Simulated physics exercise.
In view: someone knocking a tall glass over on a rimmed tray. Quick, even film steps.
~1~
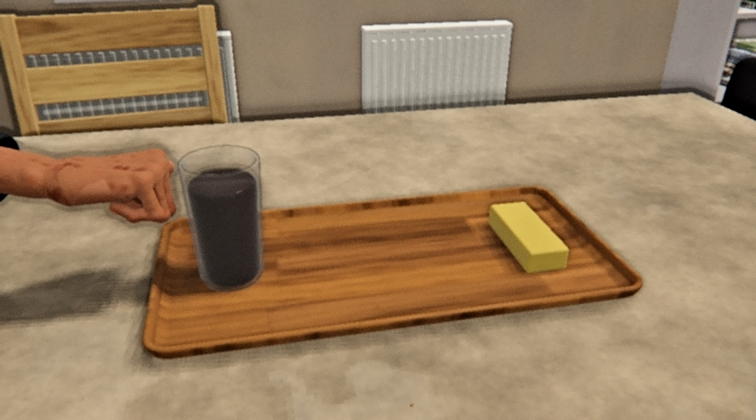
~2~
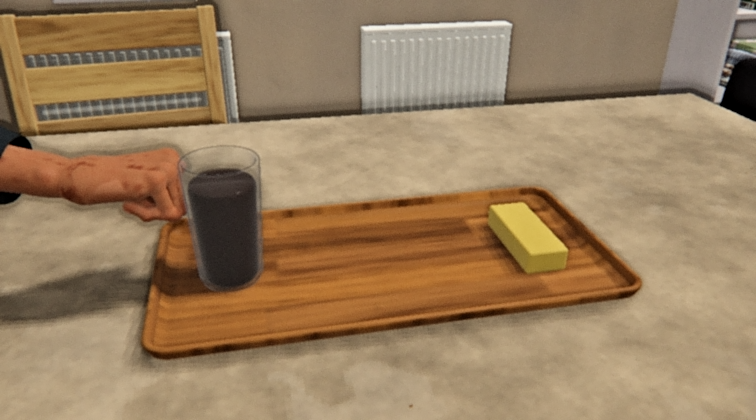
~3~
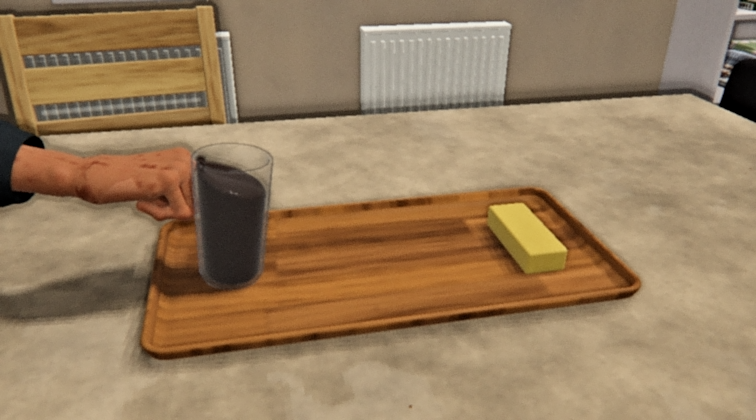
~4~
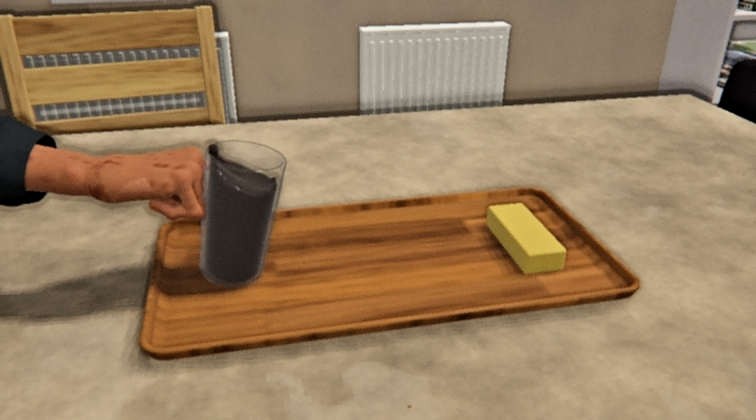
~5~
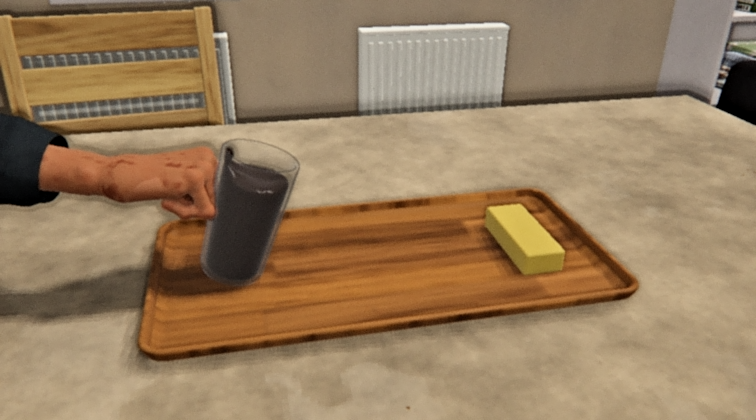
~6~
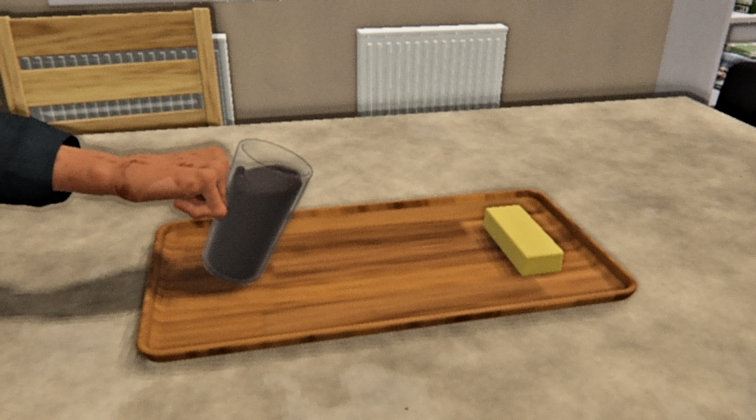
At the start, a tall glass of dark coffee stands upright at the left end of a rimmed wooden tray, with a yellow block near the right end. A hand reaches in from the left and pushes the glass, which tilts steadily rightward as the coffee shifts inside, ending at a clear slant.
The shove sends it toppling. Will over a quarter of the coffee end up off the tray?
The tray is going to lose a quarter or less of it.
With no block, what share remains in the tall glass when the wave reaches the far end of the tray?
About 50 per cent.
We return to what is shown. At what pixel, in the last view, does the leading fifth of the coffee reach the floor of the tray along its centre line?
It lands around (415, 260).
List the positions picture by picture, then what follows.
In the first frame, it leans 0°; its right rim is at (257, 159); the coffee meets the walls at (187, 182) and (256, 176); the tray's far rim is at (587, 230); a block is fixed to the tray further along.
In the second frame, it leans 0°; its right rim is at (257, 159); the coffee meets the walls at (186, 183) and (254, 177).
In the third frame, it leans 6°; its right rim is at (270, 160); the coffee meets the walls at (197, 160) and (262, 182).
In the fourth frame, it leans 12°; its right rim is at (284, 161); the coffee meets the walls at (209, 148) and (277, 179).
In the fifth frame, it leans 18°; its right rim is at (297, 165); the coffee meets the walls at (217, 185) and (289, 177).
In the sixth frame, it leans 25°; its right rim is at (310, 171); the coffee meets the walls at (226, 193) and (300, 172).
A moment on, the tall glass is falling and 99 per cent is in the glass, 0 on the tray and 1 above or beyond its rim.
Next, the tall glass lies on its side and 70 per cent is in the glass, 14 on the tray and 15 above or beyond its rim.
Then the tall glass lies on its side and 41 per cent is in the glass, 39 on the tray and 20 above or beyond its rim.
Later the tall glass lies on its side and 22 per cent is in the glass, 62 on the tray and 15 above or beyond its rim.
In the end 87 per cent is held by tray and glass, 13 is off the tray.
